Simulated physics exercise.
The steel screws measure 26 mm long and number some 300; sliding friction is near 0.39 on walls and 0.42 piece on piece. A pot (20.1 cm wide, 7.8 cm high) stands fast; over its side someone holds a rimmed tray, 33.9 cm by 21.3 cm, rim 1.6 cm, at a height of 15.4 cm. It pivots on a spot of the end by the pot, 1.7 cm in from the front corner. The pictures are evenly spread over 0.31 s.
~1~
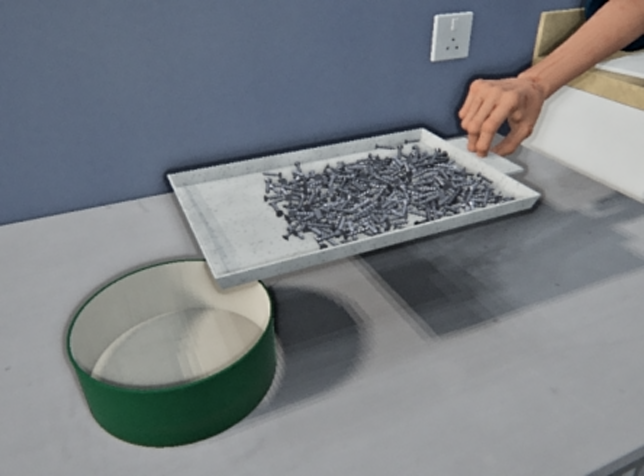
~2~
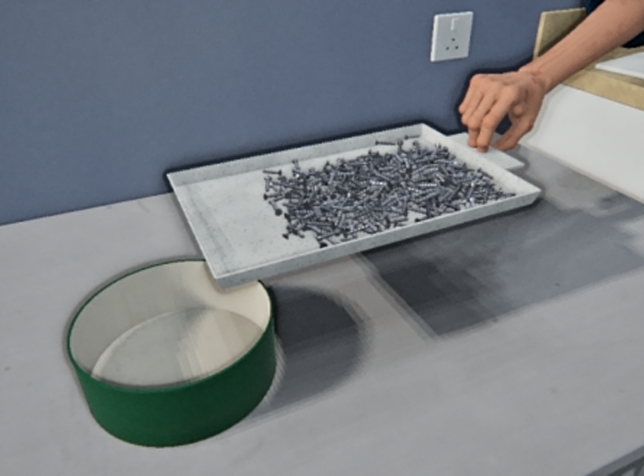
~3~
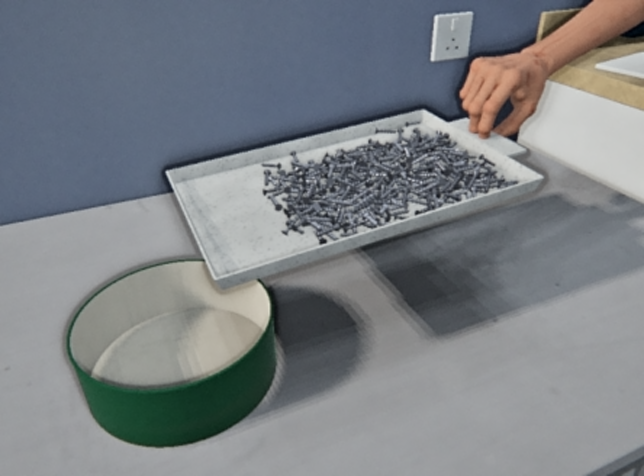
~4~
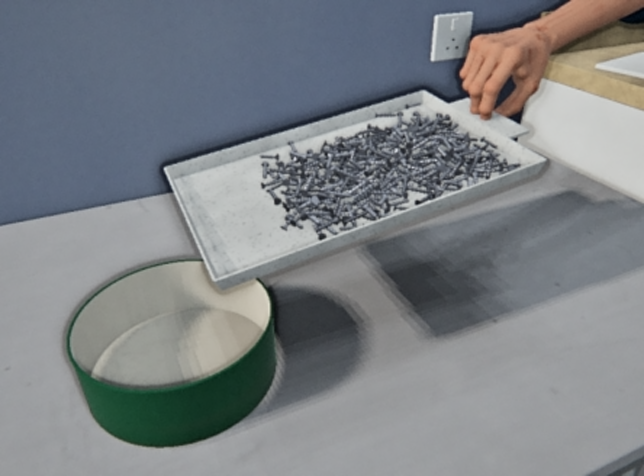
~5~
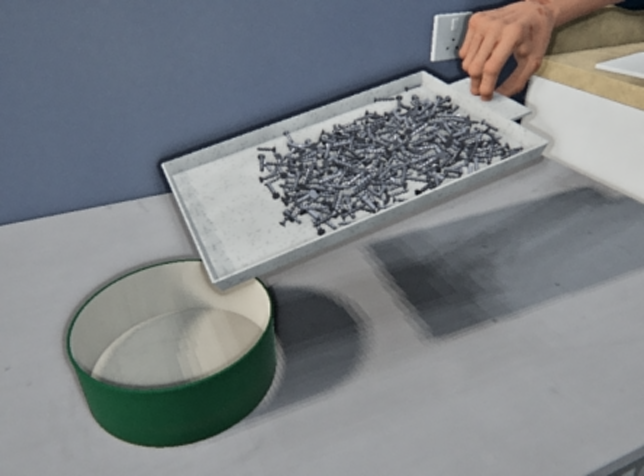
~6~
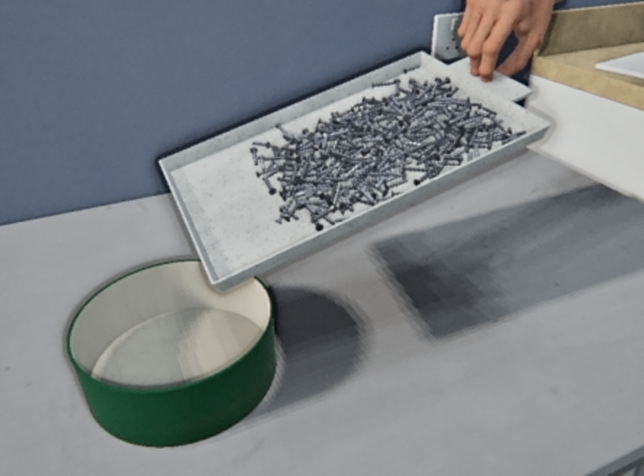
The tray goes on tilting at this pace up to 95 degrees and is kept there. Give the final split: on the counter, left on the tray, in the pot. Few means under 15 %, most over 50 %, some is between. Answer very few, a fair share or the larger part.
Counter a fair share, tray very few, pot the larger part.
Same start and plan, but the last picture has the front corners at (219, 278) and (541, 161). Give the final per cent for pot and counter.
Pot 20, counter 80.
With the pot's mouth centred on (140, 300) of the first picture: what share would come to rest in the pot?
About 25 per cent.
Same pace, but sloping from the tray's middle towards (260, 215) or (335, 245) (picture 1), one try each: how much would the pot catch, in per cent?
About 80 and 5 per cent.
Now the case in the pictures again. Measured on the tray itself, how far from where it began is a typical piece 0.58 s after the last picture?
Some 17 cm.
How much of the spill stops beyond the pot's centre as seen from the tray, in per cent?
About 80 per cent.
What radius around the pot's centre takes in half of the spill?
About 16 cm.
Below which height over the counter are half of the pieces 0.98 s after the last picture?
Roughly 2 cm.
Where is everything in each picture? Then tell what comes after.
The first picture shows tray tilt 0 degrees, front corners at (220, 273) and (533, 193); middle of the pieces at (379, 187); pot at (174, 315).
The second picture shows tray tilt 1 degrees, front corners at (220, 273) and (534, 189); middle of the pieces at (379, 184).
The third picture shows tray tilt 4 degrees, front corners at (219, 274) and (536, 176), lowest corner left front; middle of the pieces at (379, 175).
The fourth picture shows tray tilt 8 degrees, front corners at (218, 275) and (539, 159), lowest corner left front; middle of the pieces at (379, 163).
The fifth picture shows tray tilt 12 degrees, front corners at (217, 277) and (542, 141), lowest corner left front; middle of the pieces at (377, 151).
The sixth picture shows tray tilt 16 degrees, front corners at (216, 278) and (543, 124), lowest corner left front; middle of the pieces at (375, 140); pot at (174, 315).
Then, 0.58 s after the last picture, tilt 53 degrees; the tray holds 90 %, the pot 0 %.
Then, 0.98 s after the last picture, tilt 78 degrees; the tray holds 15 %, the pot 50 %.
Then, 1.45 s after the last picture, tilt 95 degrees; the tray holds 0 %, the pot 65 %.
In the end, counter 35 %, tray 0 %, pot 65 %.
